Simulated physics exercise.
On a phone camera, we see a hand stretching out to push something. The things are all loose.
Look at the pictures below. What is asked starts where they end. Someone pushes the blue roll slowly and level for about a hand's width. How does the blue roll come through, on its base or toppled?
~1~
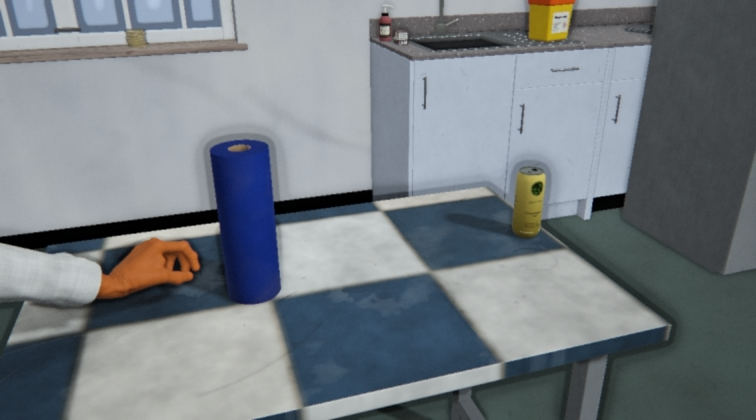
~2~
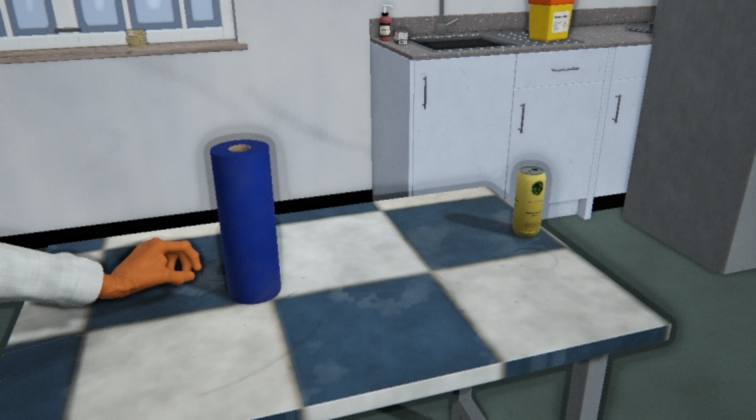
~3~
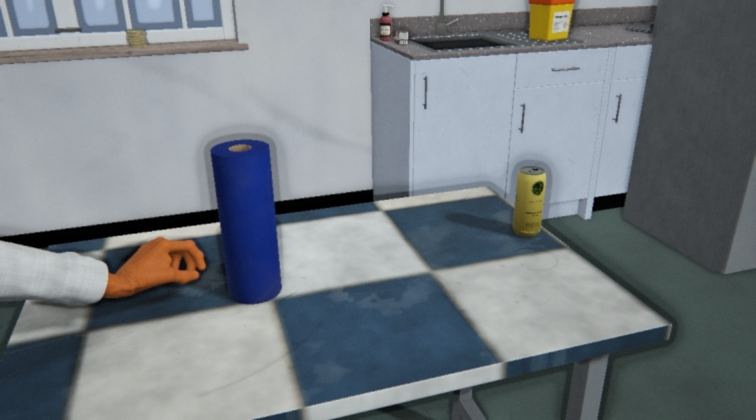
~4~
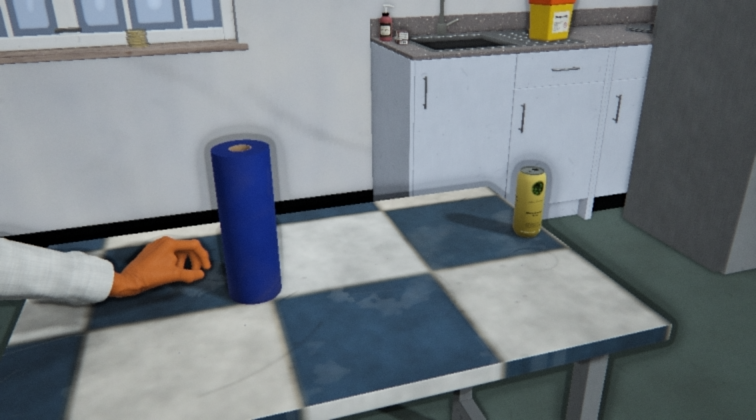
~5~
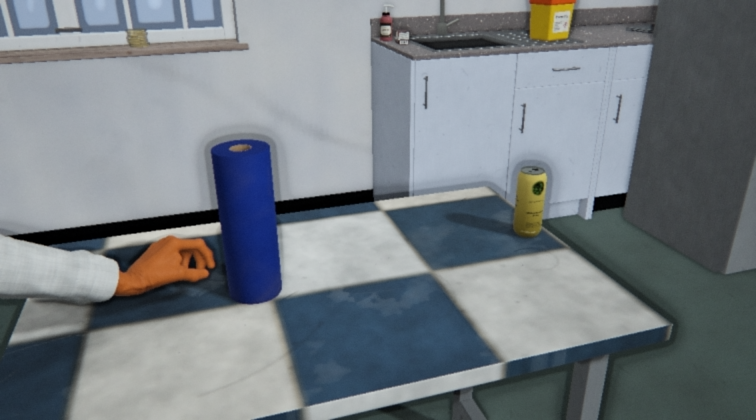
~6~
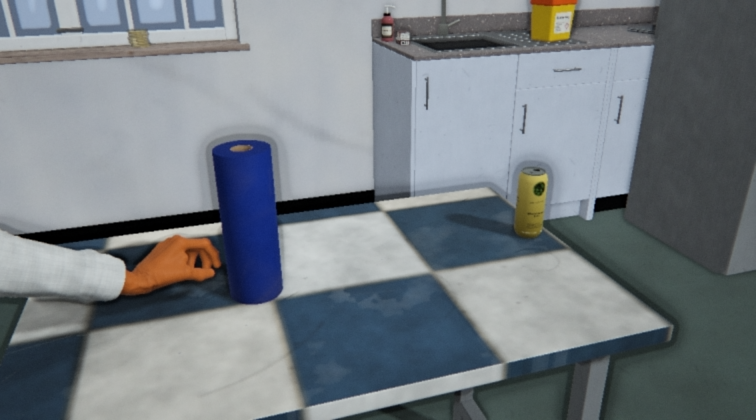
Mind you, it doesn't fall there.
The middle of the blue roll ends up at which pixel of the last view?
End point in the final view: About (318, 214).
Then, 0.40 s later than the last frame, things are still on the move.
Then, 0.90 s later than the last frame, blue roll moved a little near (278, 219).
Then, 1.30 s later than the last frame, blue roll moved about its own width near (294, 217).
Then, 1.80 s later than the last frame, blue roll moved about its own width near (314, 215).
When it is over, moved from the start, blue roll. End places, in pixels of the last picture, blue roll near (317, 214).
